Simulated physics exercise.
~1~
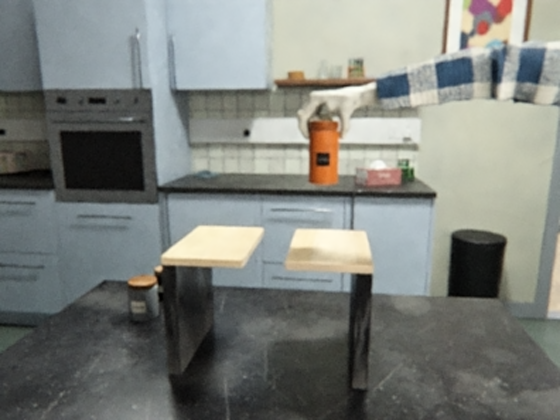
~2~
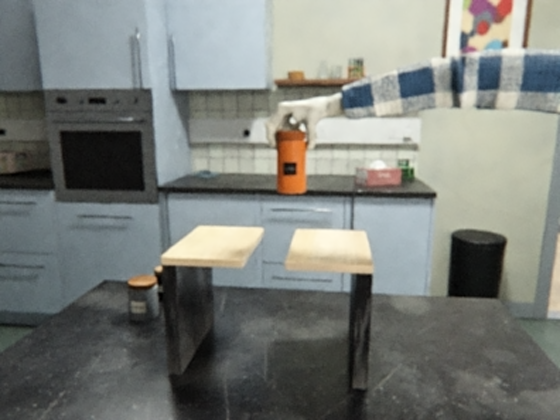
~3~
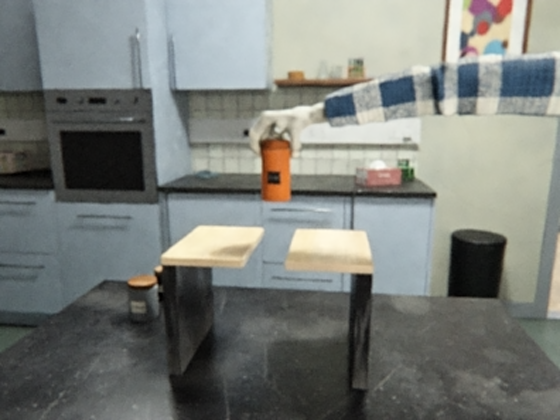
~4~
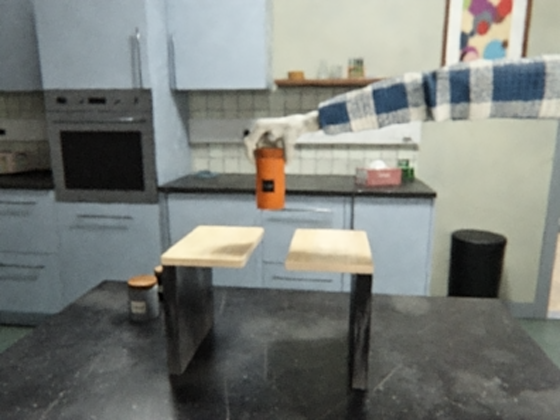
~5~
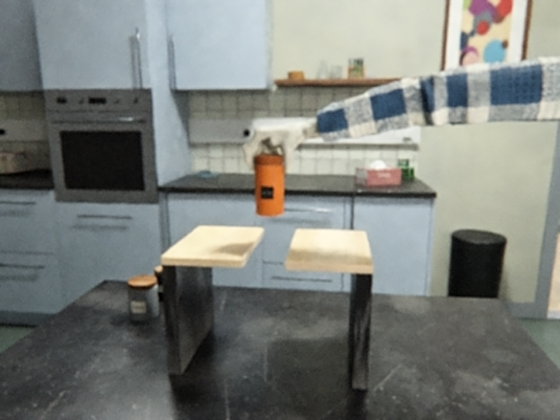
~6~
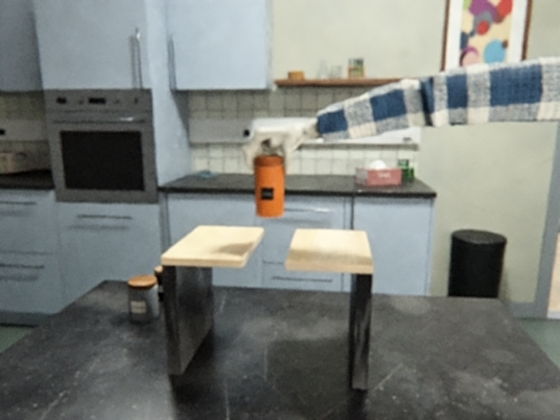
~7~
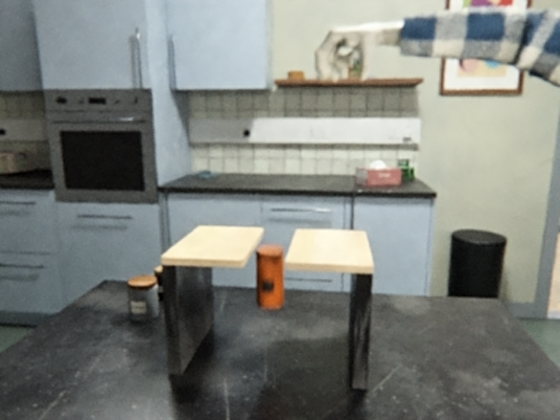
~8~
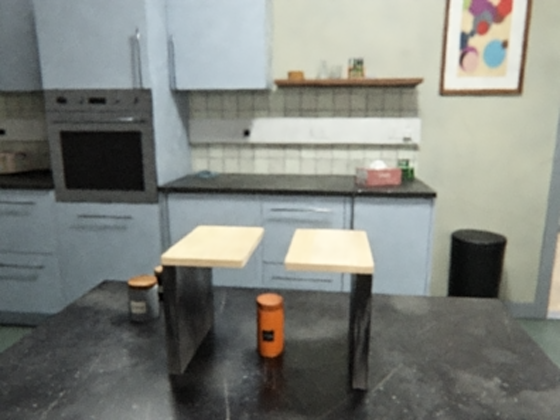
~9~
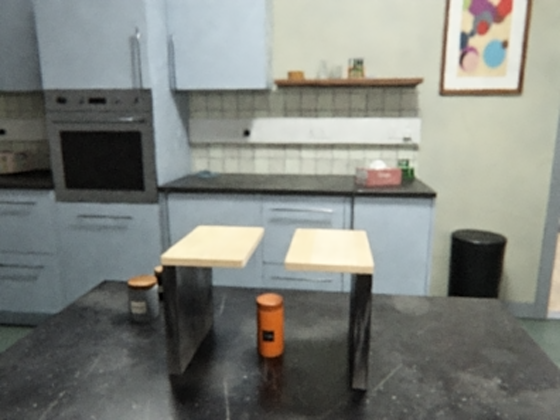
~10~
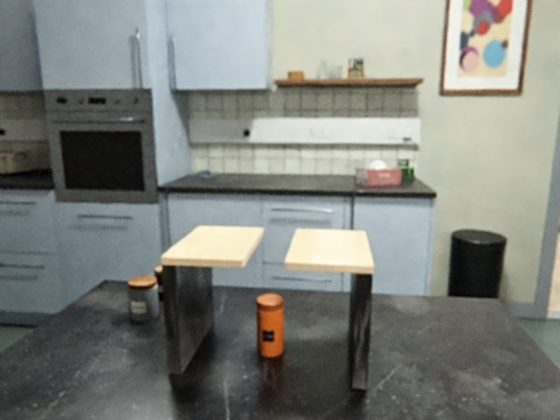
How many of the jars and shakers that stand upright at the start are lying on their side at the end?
None of them are lying on their side at the end. The orange jar lands upright on the table, and the others stay standing where they were.
